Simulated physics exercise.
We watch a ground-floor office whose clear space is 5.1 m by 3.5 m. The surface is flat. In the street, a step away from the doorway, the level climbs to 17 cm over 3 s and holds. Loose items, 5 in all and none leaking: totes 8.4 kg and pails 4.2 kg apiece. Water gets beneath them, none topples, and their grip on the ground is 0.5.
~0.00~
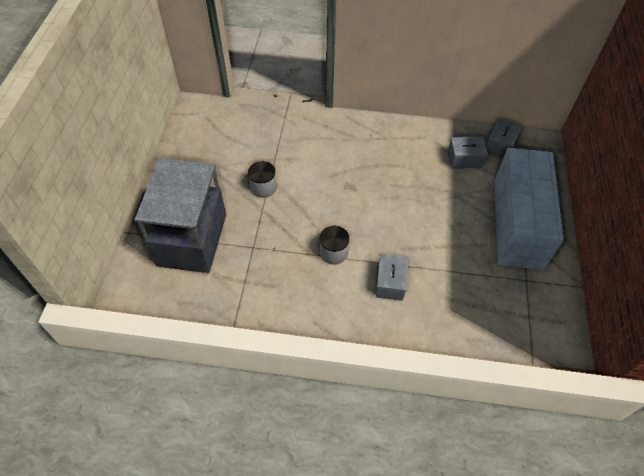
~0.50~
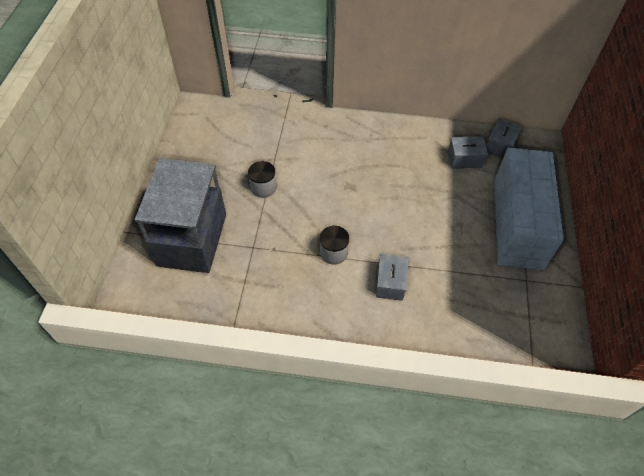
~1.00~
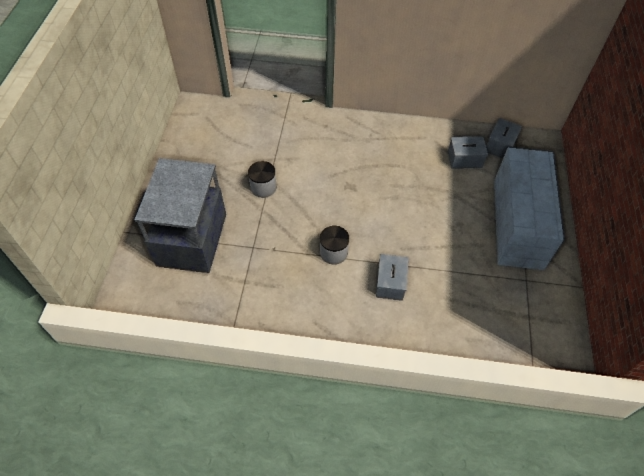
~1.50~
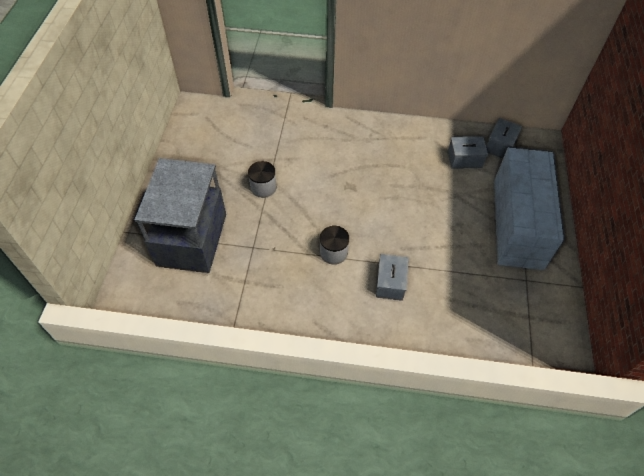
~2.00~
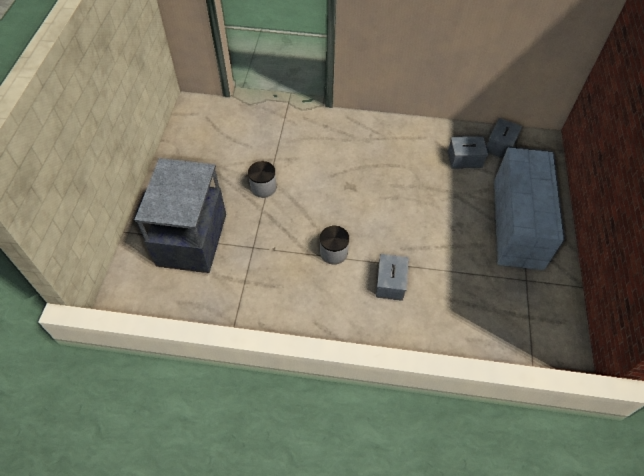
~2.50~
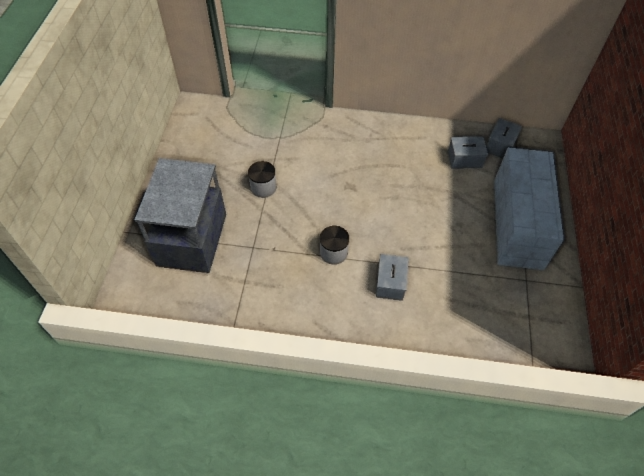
In a walled office seen from above, green water covered the ground outside, crept through the doorway at the back and spread slightly across the floor, while the boxes and pails stayed still.
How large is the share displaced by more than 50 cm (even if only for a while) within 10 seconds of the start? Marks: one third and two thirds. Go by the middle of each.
Share: Between one and two thirds.
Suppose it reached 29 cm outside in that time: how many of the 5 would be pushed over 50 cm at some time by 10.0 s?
Then 3.
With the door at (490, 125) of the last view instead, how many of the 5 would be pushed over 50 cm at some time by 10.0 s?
In that case 3 of them.
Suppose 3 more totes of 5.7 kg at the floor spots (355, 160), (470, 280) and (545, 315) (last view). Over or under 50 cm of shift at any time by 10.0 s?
In turn: Short of it, less, short of it.
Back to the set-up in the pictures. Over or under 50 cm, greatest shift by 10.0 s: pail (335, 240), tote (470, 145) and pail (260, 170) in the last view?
In turn: More, less, over.
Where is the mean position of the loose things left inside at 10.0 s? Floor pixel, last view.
At about (444, 242).
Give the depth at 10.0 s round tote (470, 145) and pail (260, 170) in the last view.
Roughly 2 and 10 cm.
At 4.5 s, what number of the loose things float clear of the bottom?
At that moment 0.
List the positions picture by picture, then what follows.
In the first picture, a tote at (506, 132) rests on the ground; a pail at (262, 171), on the bottom; water covers 0.0 m2; 0 of 5 have shifted.
In the second picture, a tote at (506, 132) rests on the ground; a pail at (262, 171) rests on the ground; 0.0 m2 under water; 0 of 5 have shifted.
In the third picture, a tote at (506, 132), on the bottom; a pail at (262, 171), on the bottom; water covers 0.0 m2; 0 of 5 have shifted.
In the fourth picture, a tote at (506, 132), on the bottom; a pail at (262, 171), on the bottom; 0.0 m2 under water; 0 of 5 have shifted.
In the fifth picture, a tote at (506, 132) rests on the ground; a pail at (262, 171), on the bottom; water covers 0.0 m2; 0 of 5 have shifted.
In the sixth picture, a tote at (506, 132), on the bottom; a pail at (262, 171) rests on the ground; water covers 0.6 m2; 0 of 5 have shifted.
After 3.5 s 0 of 5 are over 50 cm from their spots; 0 afloat.
After 4.5 s 1 of 5 are over 50 cm from their spots; 0 afloat.
After 7.0 s 2 of 5 are over 50 cm from their spots; 2 afloat.
After 10.0 s 2 of 5 are over 50 cm from their spots, and 2 have been at some point; 1 afloat.
